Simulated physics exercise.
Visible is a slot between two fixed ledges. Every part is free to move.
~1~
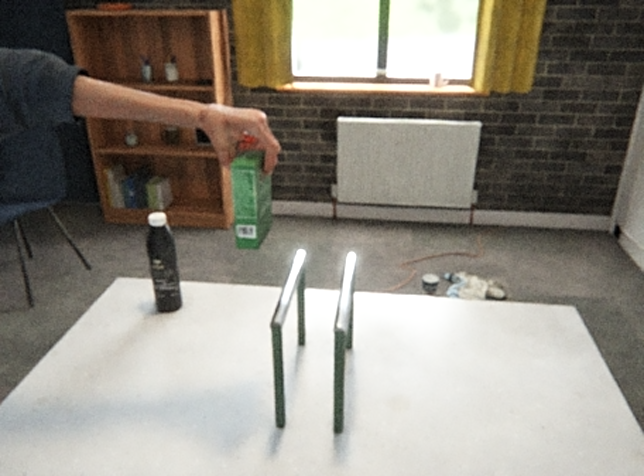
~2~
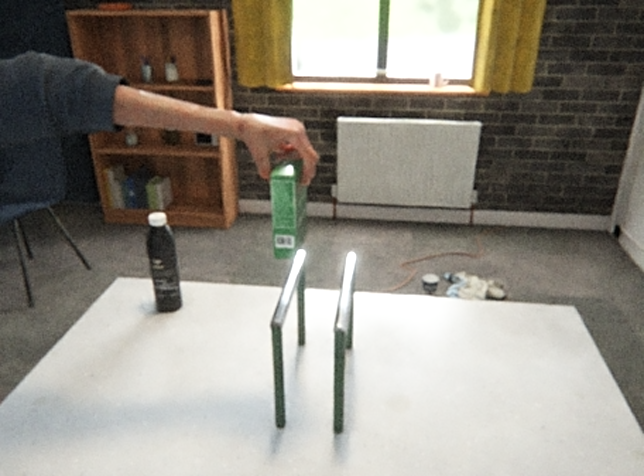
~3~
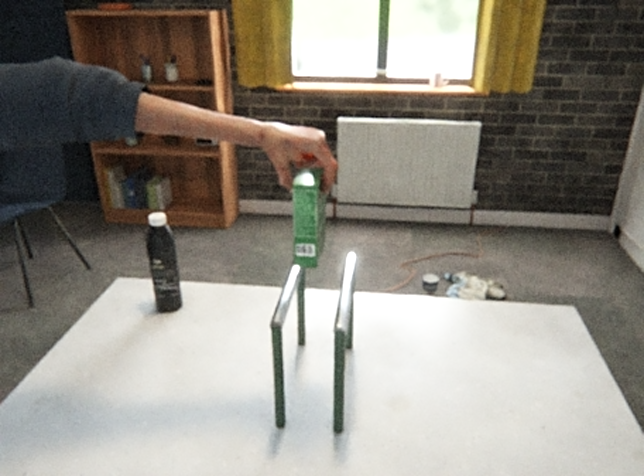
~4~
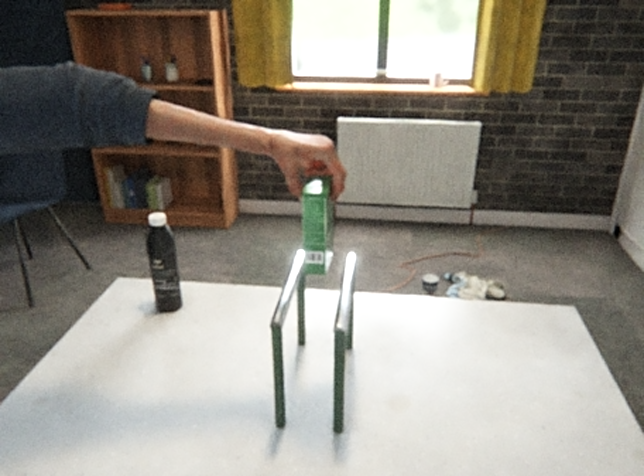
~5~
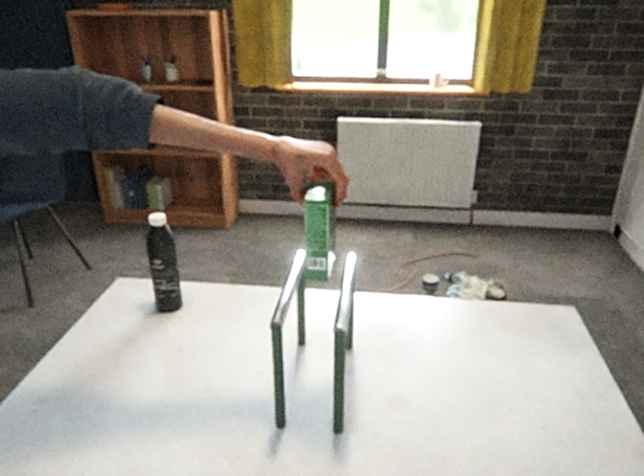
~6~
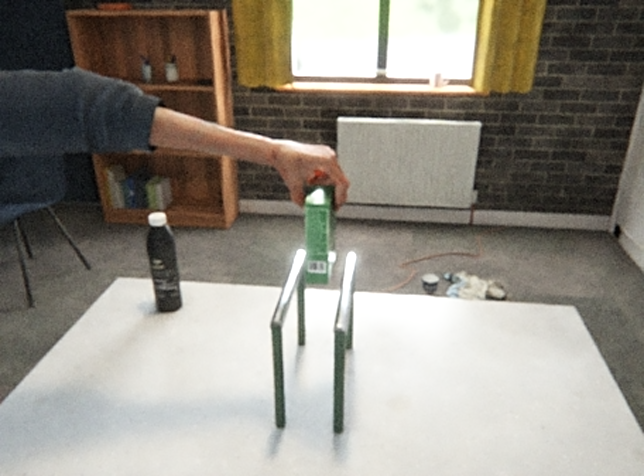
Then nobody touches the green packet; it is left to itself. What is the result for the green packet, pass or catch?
Well, it makes it down to the table in the end.
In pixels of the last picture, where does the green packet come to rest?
Looks like it settles somewhere around (321, 352).
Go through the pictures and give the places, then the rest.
Being brought over the gap; green packet (253, 197); black bottle (164, 263), in the first picture.
Being brought over the gap; green packet (290, 206); black bottle (164, 263), in the second picture.
Being brought over the gap; green packet (311, 215); black bottle (164, 263), in the third picture.
Being brought over the gap; green packet (319, 222); black bottle (164, 263), in the fourth picture.
Being brought over the gap; green packet (321, 228); black bottle (164, 263), in the fifth picture.
Held still over the gap; green packet (321, 231); black bottle (164, 263), in the sixth picture.
Then, 0.20 s on from there, green packet shifted a little near (321, 257).
Then, 0.30 s on from there, green packet shifted well along near (321, 325).
Then, 0.40 s on from there, green packet shifted well along near (321, 349).
In the end, moved from the start, green packet; black bottle unmoved. At the end, from the last picture's camera, green packet near (321, 352). The packet reaches the table.
